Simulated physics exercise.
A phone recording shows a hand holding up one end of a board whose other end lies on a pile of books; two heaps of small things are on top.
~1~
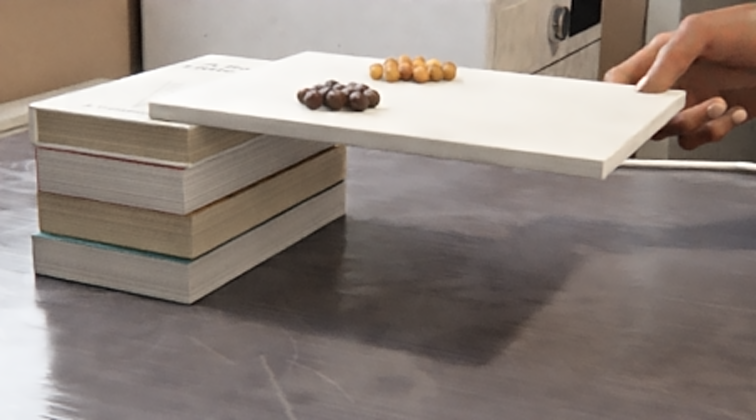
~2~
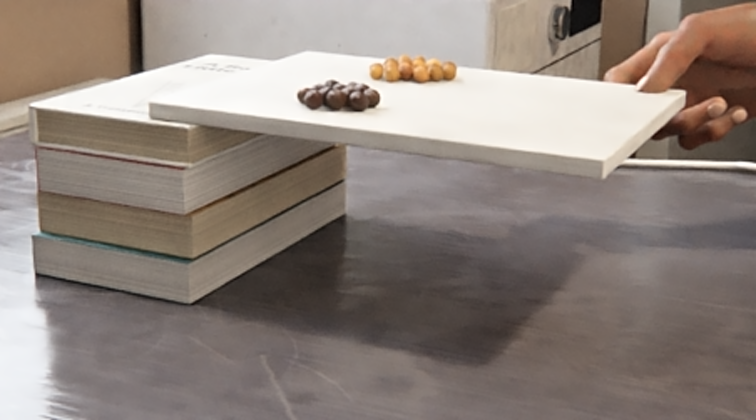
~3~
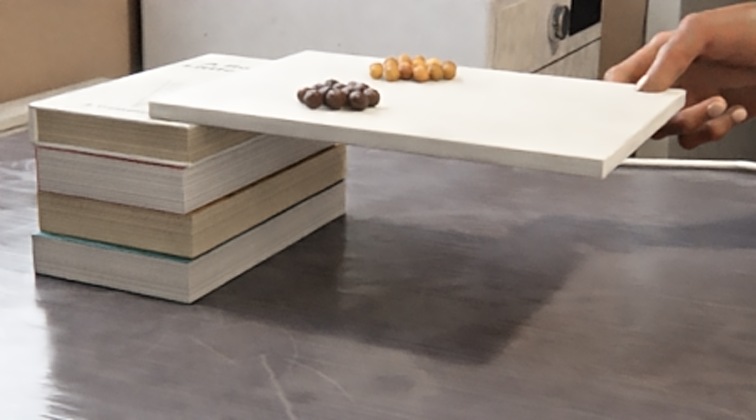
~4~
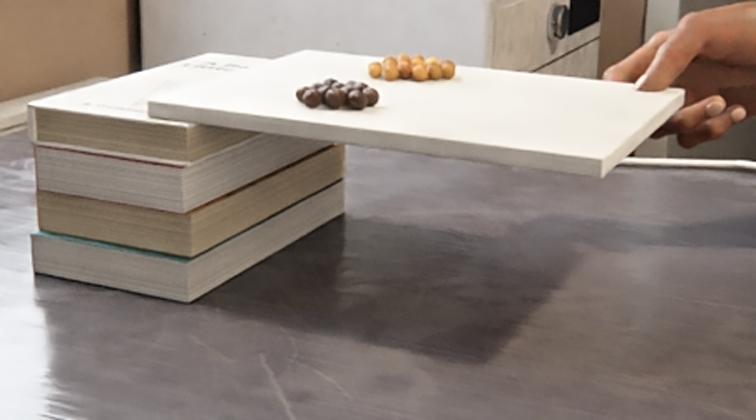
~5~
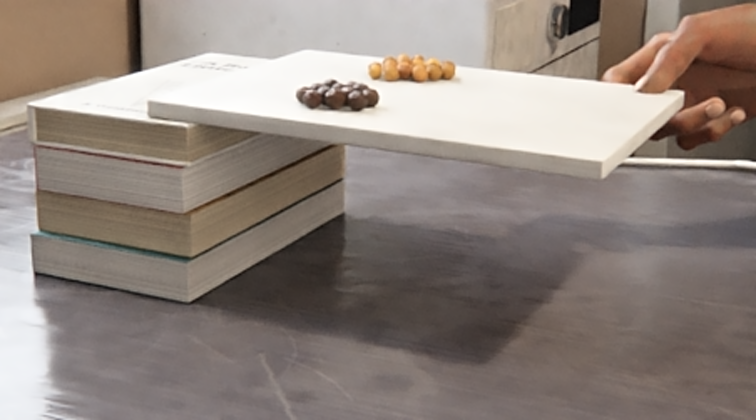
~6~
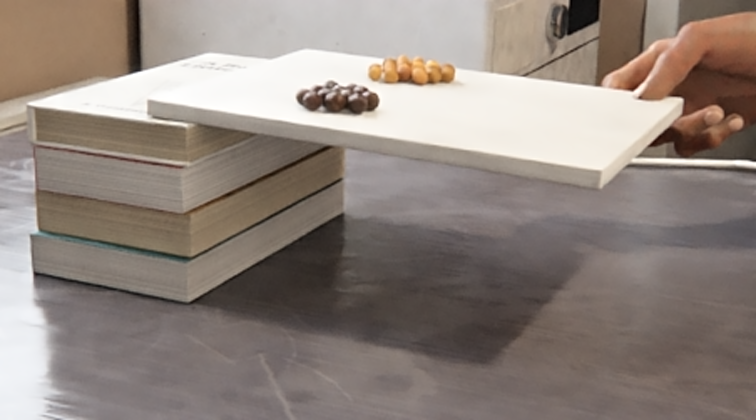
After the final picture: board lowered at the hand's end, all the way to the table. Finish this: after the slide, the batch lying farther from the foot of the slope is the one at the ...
Front.
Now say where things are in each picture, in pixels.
In the first frame, held end of the board at (592, 164), level; book pile at (202, 104), nearly half as high as the board is long; front batch at (341, 93), a few chocolate balls; back batch at (419, 69), a few roasted chickpeas.
In the second frame, held end of the board at (592, 164), level; back batch at (420, 69).
In the third frame, held end of the board at (592, 163), level; front batch at (341, 92).
In the fourth frame, held end of the board at (591, 162), level; back batch at (418, 67).
In the fifth frame, held end of the board at (590, 165), level; front batch at (340, 92).
In the sixth frame, held end of the board at (589, 173), down by 1°; book pile at (200, 103); front batch at (340, 94), not moving; back batch at (418, 70), not moving.
Then, 0.50 s past the last view, board sloping at 17°; front batch all still on the board; back batch all still on the board.
Then, 0.94 s past the last view, board resting at 27°; front batch mostly up to a board's length out; back batch mostly at the foot of the board.
Then, 1.32 s past the last view, board resting at 27°; front batch mostly one to two board lengths out; back batch mostly up to a board's length out.
Finally, board resting at 27°; front batch mostly more than two board lengths out, most gone off the table; back batch mostly up to a board's length out; the front batch has gone farther.
